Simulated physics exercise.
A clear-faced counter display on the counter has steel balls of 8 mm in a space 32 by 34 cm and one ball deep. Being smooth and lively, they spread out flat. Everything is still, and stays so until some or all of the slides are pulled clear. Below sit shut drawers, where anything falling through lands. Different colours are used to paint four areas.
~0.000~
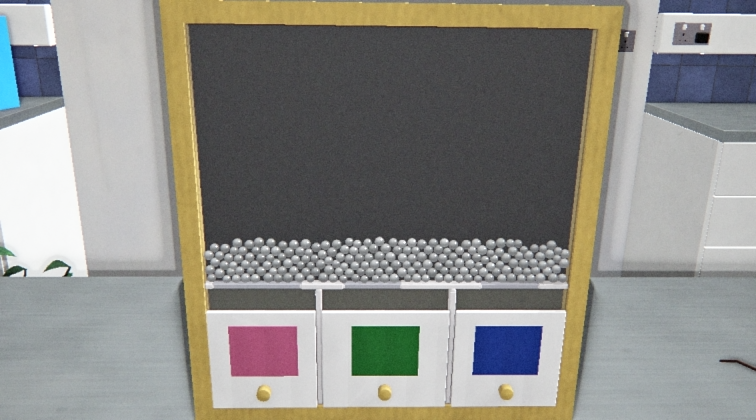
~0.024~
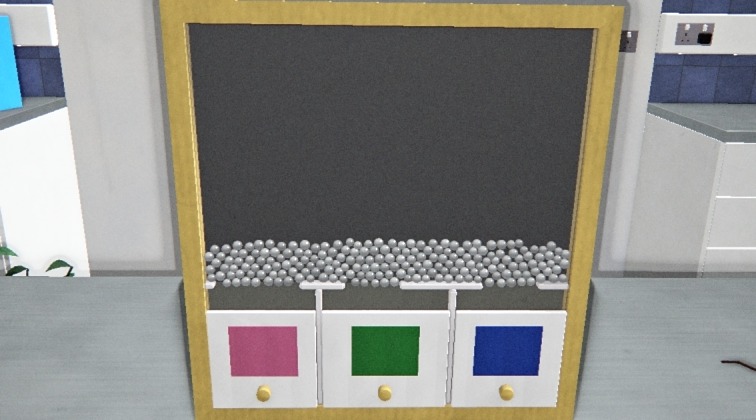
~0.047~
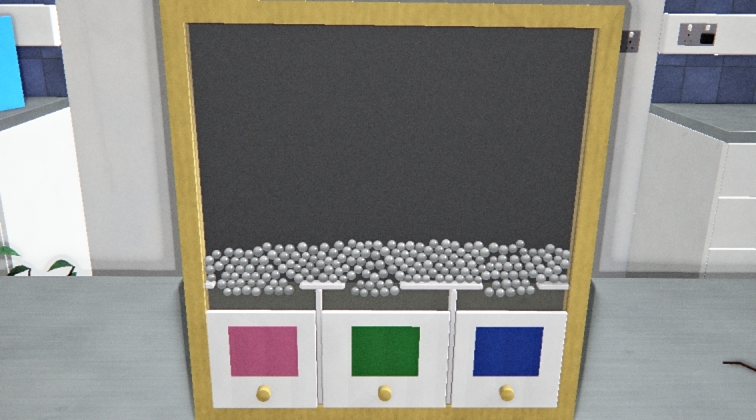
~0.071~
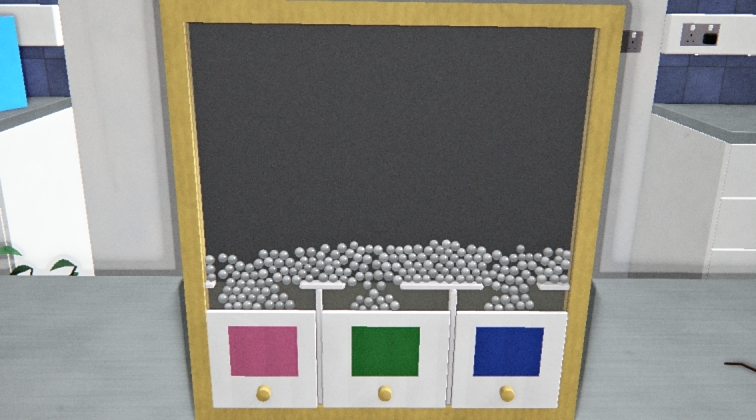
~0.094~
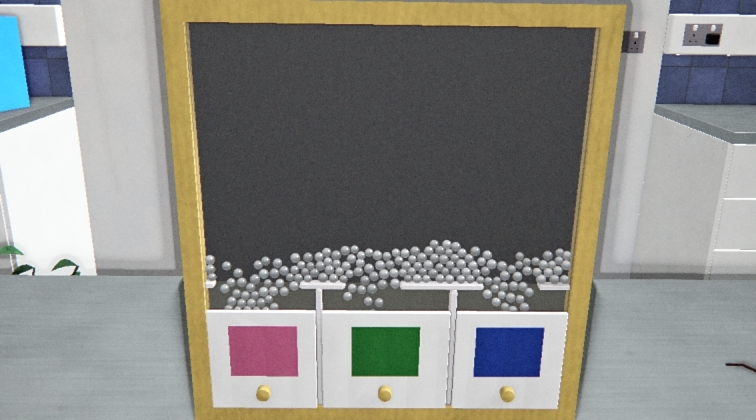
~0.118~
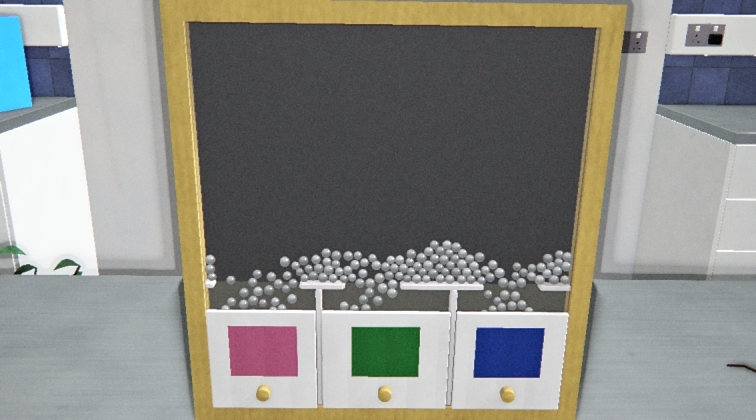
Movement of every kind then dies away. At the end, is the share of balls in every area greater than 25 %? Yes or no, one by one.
Pink: Yes, greater. Blue: Yes, greater. Green: Yes, greater. Black: No, not greater.
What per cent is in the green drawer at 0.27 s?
It comes to roughly 20 %.
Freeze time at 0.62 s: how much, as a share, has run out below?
Some 90 percent by that moment.
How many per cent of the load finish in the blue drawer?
I'd put it at about 30 per cent.
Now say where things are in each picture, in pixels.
About 200 balls; load centre (384, 264); pink (264, 352), blue (507, 351), green (385, 351), black (392, 54); slides (209, 284) to (305, 285), (339, 285) to (405, 285), (476, 285) to (542, 285), in the first picture.
In the second picture, 3 of 3 slides gone; load centre (385, 267); 0 out.
Load centre (392, 269); 20 out, in the third picture.
Load centre (389, 276); 44 out, in the fourth picture.
Load centre (394, 273); 71 out, in the fifth picture.
Load centre (399, 276); 90 out, in the sixth picture.
After 0.27 s, 80 % are out; pink 30 %, blue 25 %, green 20 %, black 20 %.
After 0.62 s, 90 % are out; pink 30 %, blue 30 %, green 30 %, black 10 %.
After 1.32 s, 90 % are out; pink 30 %, blue 30 %, green 30 %, black 10 %.
Settled by 1.5 s, 90 % are out; pink 30 %, blue 30 %, green 30 %, black 10 %.
